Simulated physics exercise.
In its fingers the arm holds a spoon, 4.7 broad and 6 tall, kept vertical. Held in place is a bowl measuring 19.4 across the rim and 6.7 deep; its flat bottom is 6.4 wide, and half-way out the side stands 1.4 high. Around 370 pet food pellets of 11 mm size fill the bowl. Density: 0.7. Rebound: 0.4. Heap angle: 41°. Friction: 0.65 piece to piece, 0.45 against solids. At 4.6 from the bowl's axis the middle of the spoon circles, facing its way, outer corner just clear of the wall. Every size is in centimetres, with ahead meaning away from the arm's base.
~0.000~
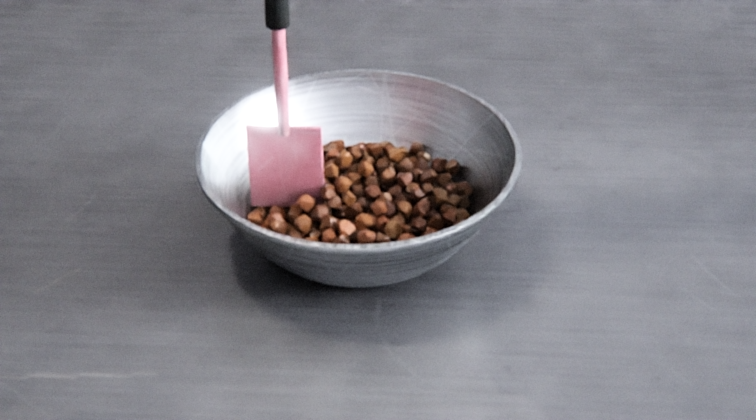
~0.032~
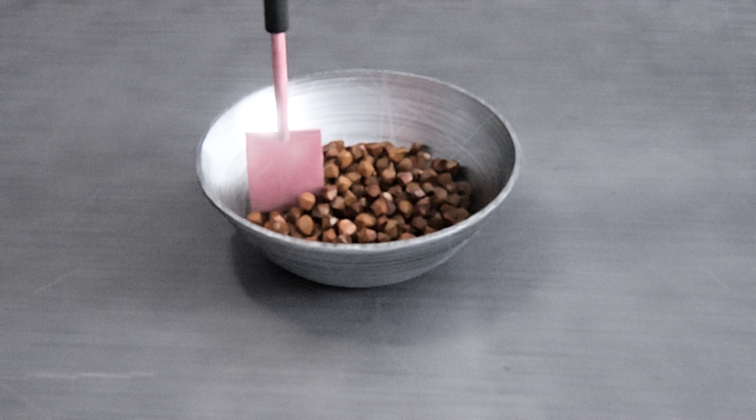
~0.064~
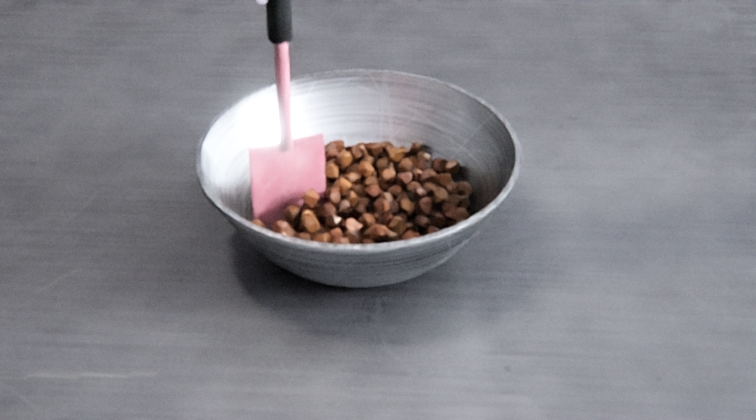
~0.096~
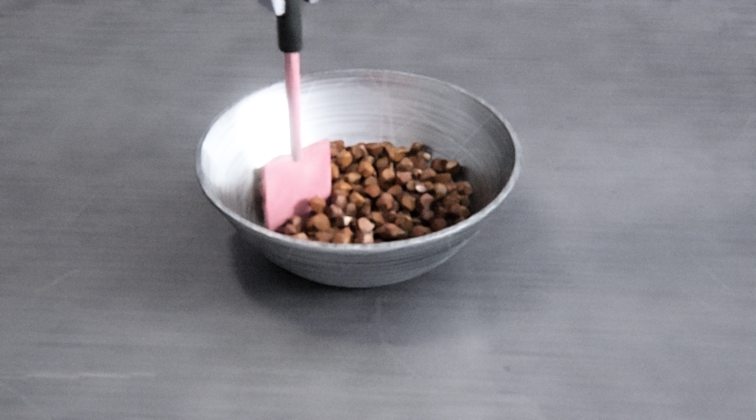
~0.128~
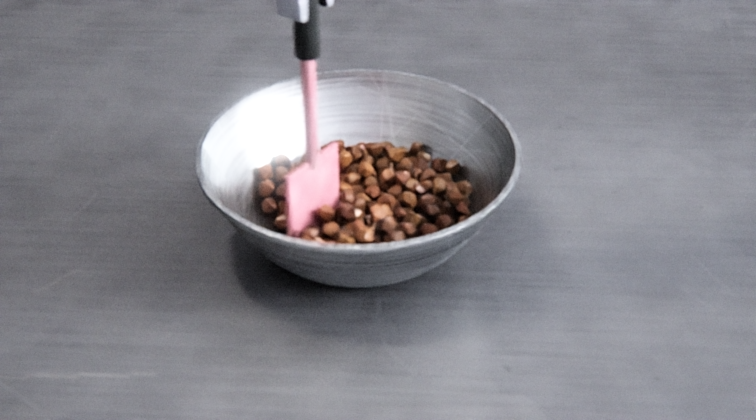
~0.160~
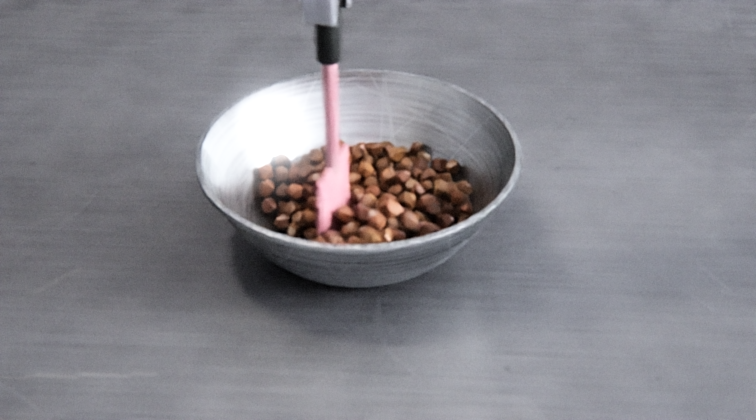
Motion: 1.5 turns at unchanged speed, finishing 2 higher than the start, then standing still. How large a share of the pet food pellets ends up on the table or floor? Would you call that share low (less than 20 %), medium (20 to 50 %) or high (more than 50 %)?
I would call it low.
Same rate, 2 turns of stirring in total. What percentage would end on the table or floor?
Close to 10 in a hundred.
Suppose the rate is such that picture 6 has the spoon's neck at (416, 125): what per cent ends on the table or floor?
I'd put it close to 25 per cent.
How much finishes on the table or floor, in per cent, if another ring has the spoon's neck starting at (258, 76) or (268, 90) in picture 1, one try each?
Roughly 0 and 0 per cent.
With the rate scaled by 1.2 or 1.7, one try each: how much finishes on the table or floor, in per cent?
First try close to 10, second close to 25, in per cent.
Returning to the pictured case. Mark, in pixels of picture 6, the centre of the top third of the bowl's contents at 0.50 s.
Centre of upper third: Approx. (354, 118) px.
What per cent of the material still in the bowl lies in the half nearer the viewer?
Around 55 per cent of what the bowl keeps.
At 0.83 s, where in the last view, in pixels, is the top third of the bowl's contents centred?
(349, 225).
After 0.50 s, 257° round, highest piece 9 above the table; 359 in the bowl, 7 on the table or floor, 5 in flight or on the tool.
After 0.83 s, 78° round, highest piece 8 above the table; 342 in the bowl, 28 on the table or floor, 1 in flight or on the tool.
After 1.20 s, 180° round, highest piece 8 above the table; 342 in the bowl, 29 on the table or floor.
After 1.90 s, 180° round, highest piece 8 above the table; 342 in the bowl, 29 on the table or floor.
At rest, 342 in the bowl, 29 on the table or floor. That is 8 % on the table or floor.
